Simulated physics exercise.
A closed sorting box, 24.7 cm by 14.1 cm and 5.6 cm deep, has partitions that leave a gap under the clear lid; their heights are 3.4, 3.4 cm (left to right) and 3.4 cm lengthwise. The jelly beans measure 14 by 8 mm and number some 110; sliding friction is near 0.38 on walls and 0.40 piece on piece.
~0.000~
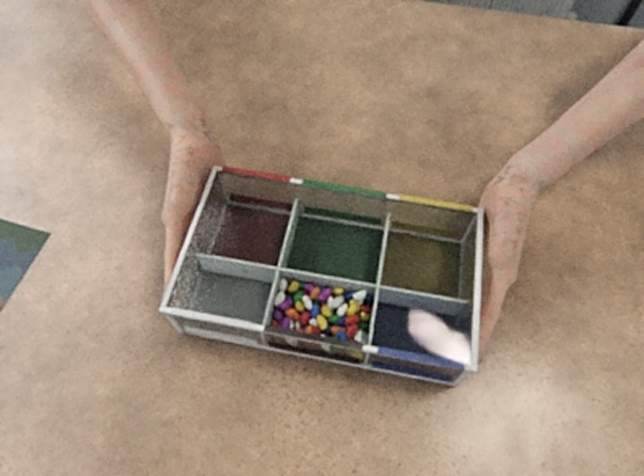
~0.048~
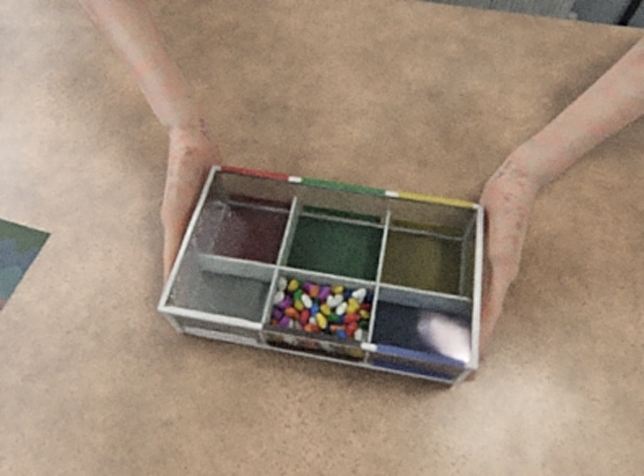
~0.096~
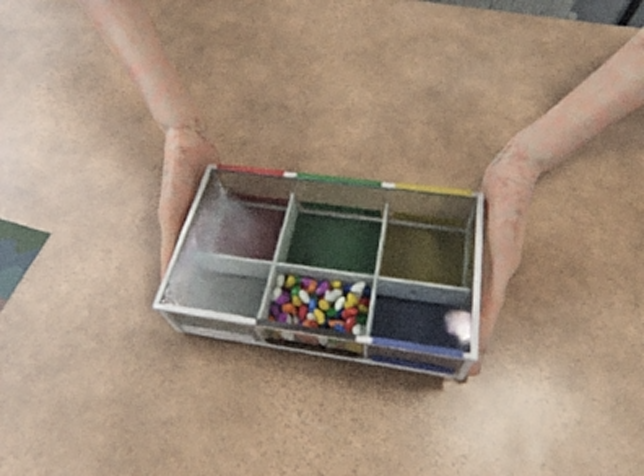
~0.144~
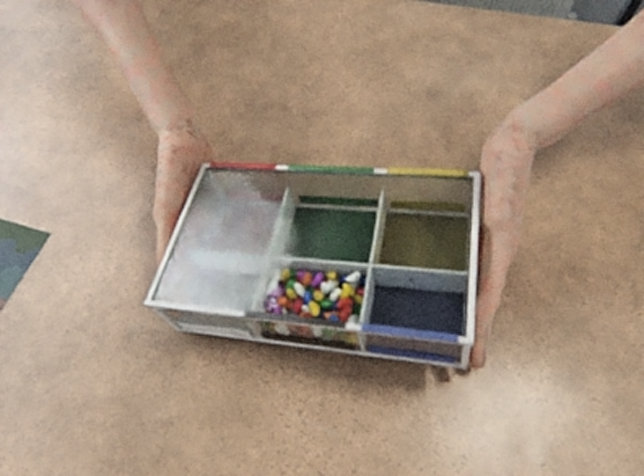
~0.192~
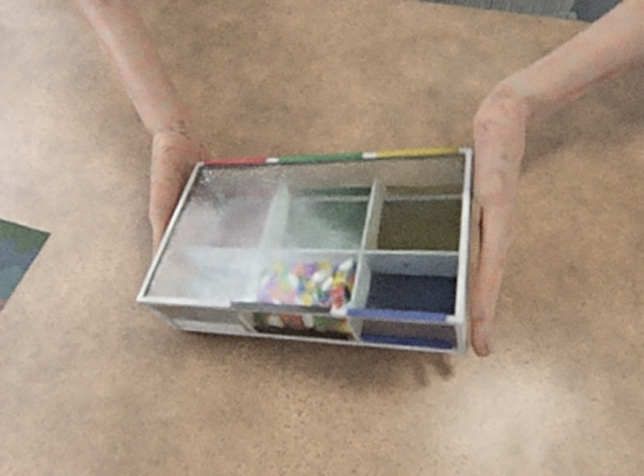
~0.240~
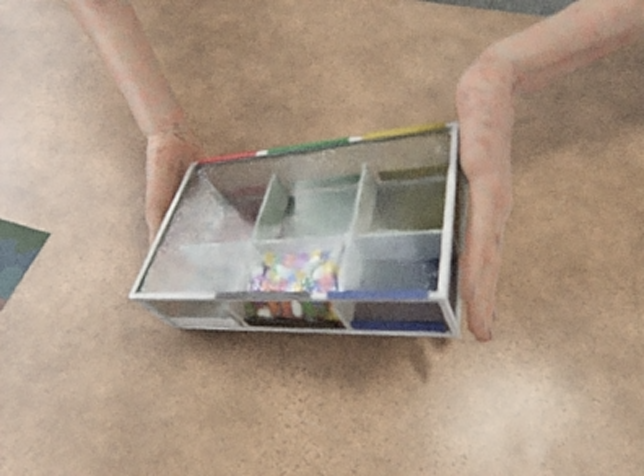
Clear-lidded sorting box with colourful jelly beans in one compartment, tilting in two hands as its right side rises above a speckled tabletop.
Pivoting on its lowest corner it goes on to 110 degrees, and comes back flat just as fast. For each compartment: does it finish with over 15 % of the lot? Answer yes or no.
Red yes, blue no, green no, yellow no, white yes, black no.
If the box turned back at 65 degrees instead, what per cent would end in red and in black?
In that case red 5, black 75.
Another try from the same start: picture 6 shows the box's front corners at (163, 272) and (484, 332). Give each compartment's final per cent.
Red 10; blue 0; green 75; yellow 15; white 0; black 0.
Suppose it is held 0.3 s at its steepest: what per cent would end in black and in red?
Black 0, red 45.
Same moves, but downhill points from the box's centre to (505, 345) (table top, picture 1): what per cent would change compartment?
Some 90 per cent.
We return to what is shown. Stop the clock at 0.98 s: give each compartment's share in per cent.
Red 30, blue 0, green 0, yellow 0, white 50, black 20.
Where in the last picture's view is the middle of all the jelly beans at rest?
Around (218, 274).
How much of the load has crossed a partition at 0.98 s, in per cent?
Roughly 80 per cent.
After 0.98 s, tilt 109 degrees; red 30 %, white 50 %, black 20 %.
After 1.48 s, tilt 46 degrees; red 45 %, white 50 %.
Then, at 2.04 s, tilt 0 degrees; red 45 %, white 50 %.
In the end, at 2.4 s, red 45 %, blue 0 %, green 0 %, yellow 0 %, white 50 %, black 0 %.
